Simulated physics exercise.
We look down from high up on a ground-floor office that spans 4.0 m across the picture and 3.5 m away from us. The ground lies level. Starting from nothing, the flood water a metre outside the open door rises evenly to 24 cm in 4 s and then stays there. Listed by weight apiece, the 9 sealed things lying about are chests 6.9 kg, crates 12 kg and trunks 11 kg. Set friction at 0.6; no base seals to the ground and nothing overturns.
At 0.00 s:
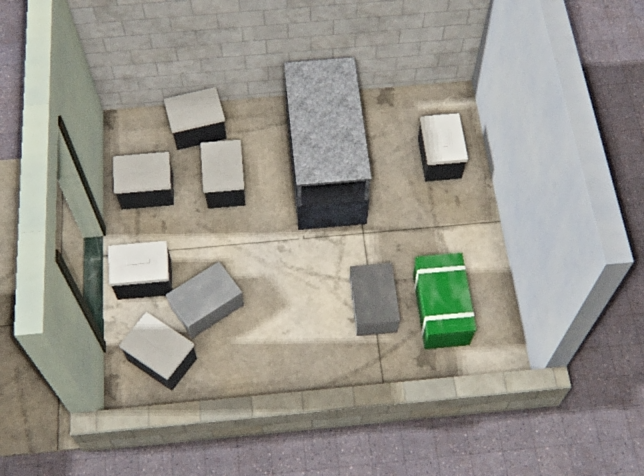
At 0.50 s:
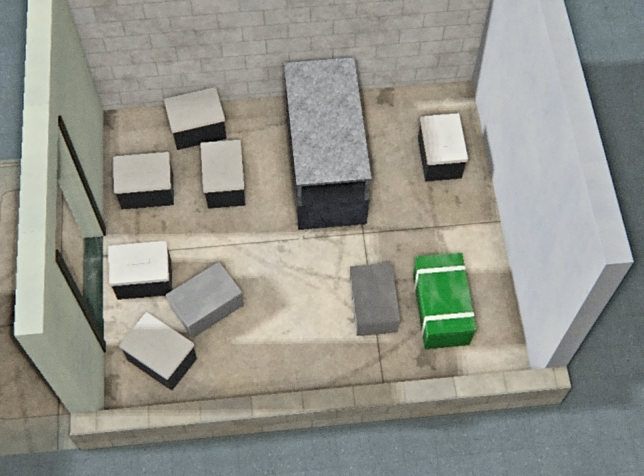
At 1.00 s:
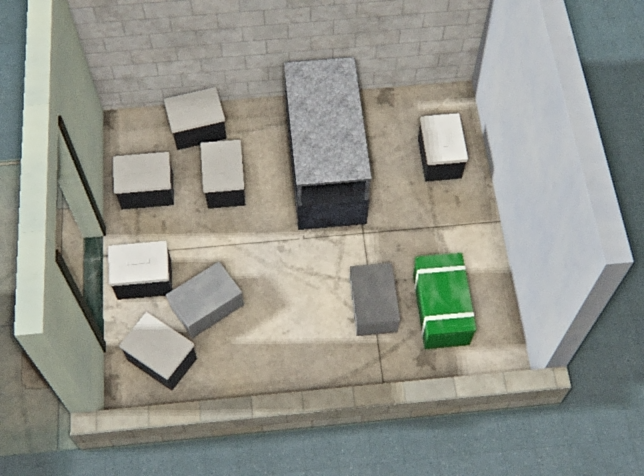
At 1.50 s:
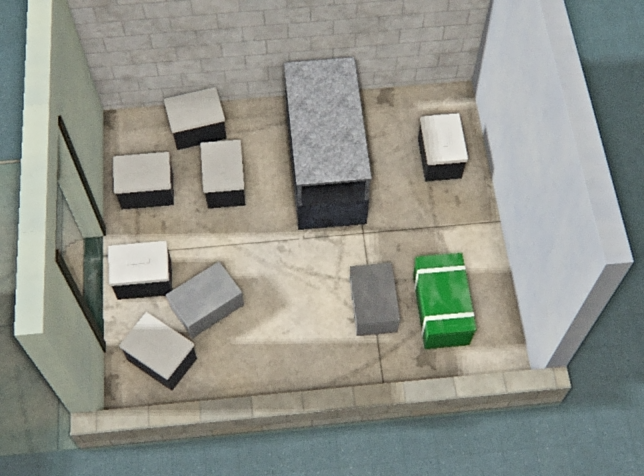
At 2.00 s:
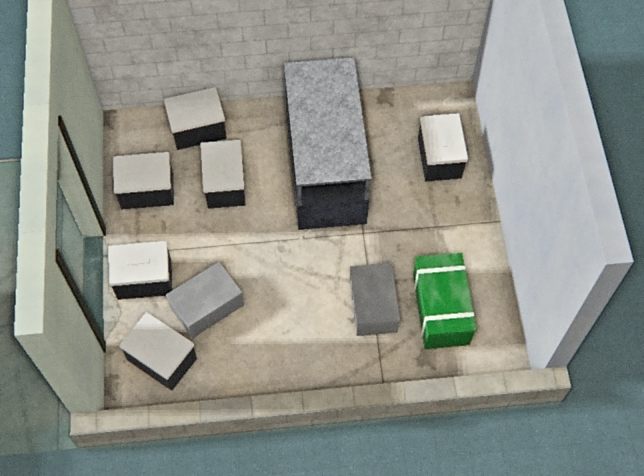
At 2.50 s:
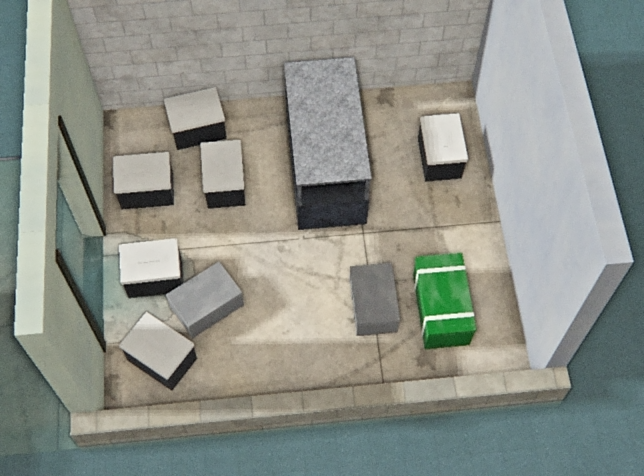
Water spreading around a walled room and entering at the left doorway, with one pale crate shifting slightly right beside it.
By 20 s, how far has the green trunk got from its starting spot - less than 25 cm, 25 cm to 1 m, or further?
It ends up well off.
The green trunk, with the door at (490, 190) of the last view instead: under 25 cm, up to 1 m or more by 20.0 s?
By then the green trunk has shifted a small amount.
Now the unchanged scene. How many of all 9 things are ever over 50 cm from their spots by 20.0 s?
Total: 9.
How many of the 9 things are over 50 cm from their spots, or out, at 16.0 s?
I count 7 of them.
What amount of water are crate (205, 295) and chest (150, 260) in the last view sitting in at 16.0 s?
Roughly 23 and 13 cm.
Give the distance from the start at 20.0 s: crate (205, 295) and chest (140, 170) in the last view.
Shifts: 300 cm / 100 cm.
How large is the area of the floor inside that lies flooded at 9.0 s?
Wet area: Approx. 13 m2.
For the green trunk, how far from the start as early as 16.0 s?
140 cm, give or take.
After 4.0 s the green trunk is near (446, 293), 0.0 m from its start, aground; 1 afloat.
After 9.0 s the green trunk is near (490, 235), 0.7 m from its start, afloat; 9 afloat.
After 16.0 s the green trunk is near (465, 163), 1.3 m from its start, afloat; 9 afloat.
After 20.0 s the green trunk is near (423, 88), 2.2 m from its start, afloat; 9 afloat.
